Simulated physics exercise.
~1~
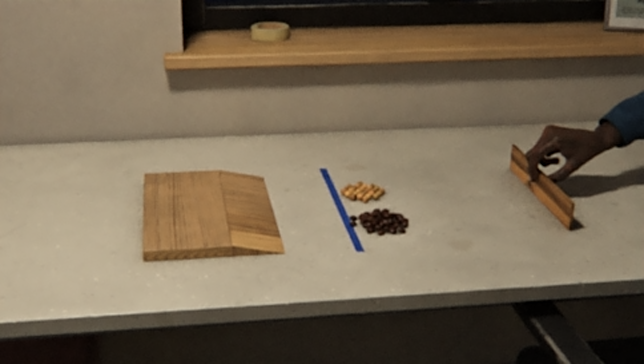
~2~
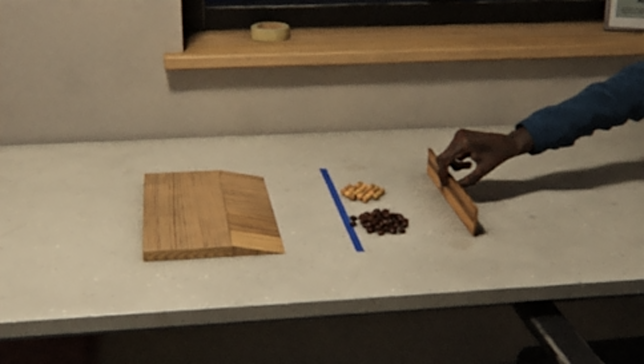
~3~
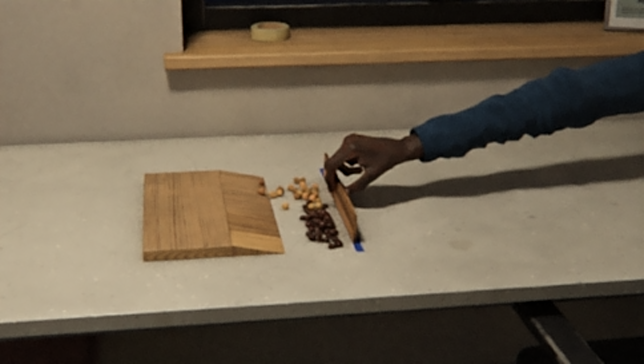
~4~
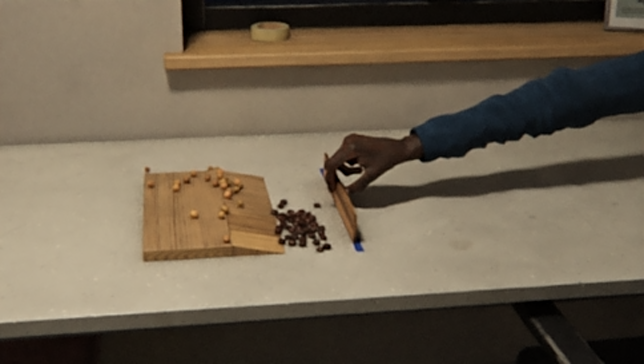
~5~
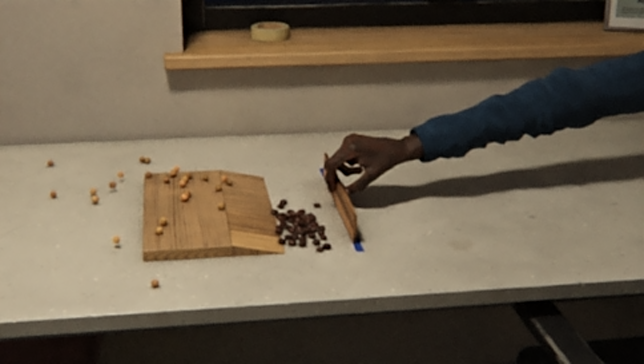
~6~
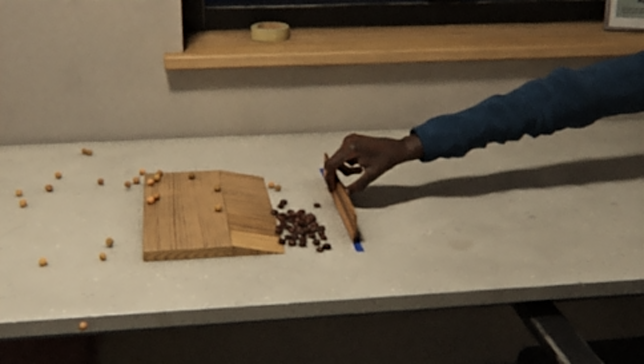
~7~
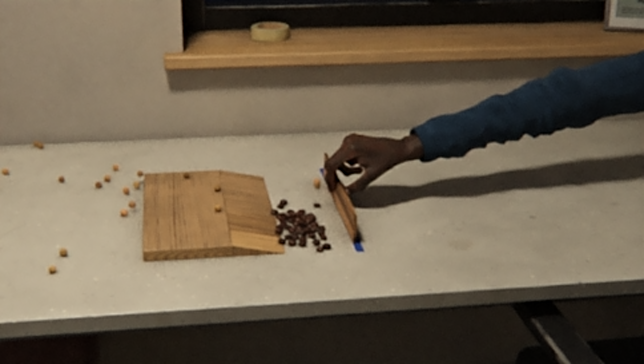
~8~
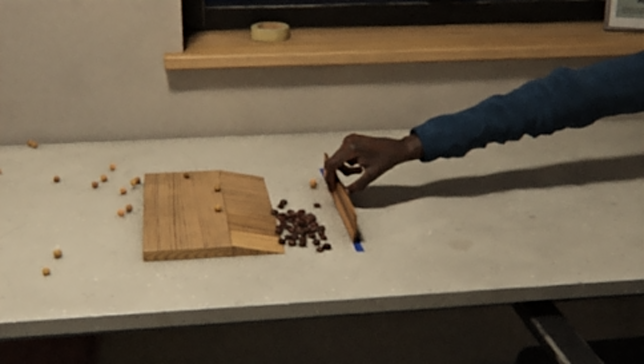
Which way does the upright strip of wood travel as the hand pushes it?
The strip of wood moves to the left, toward the ramp, and stops at the blue tape.
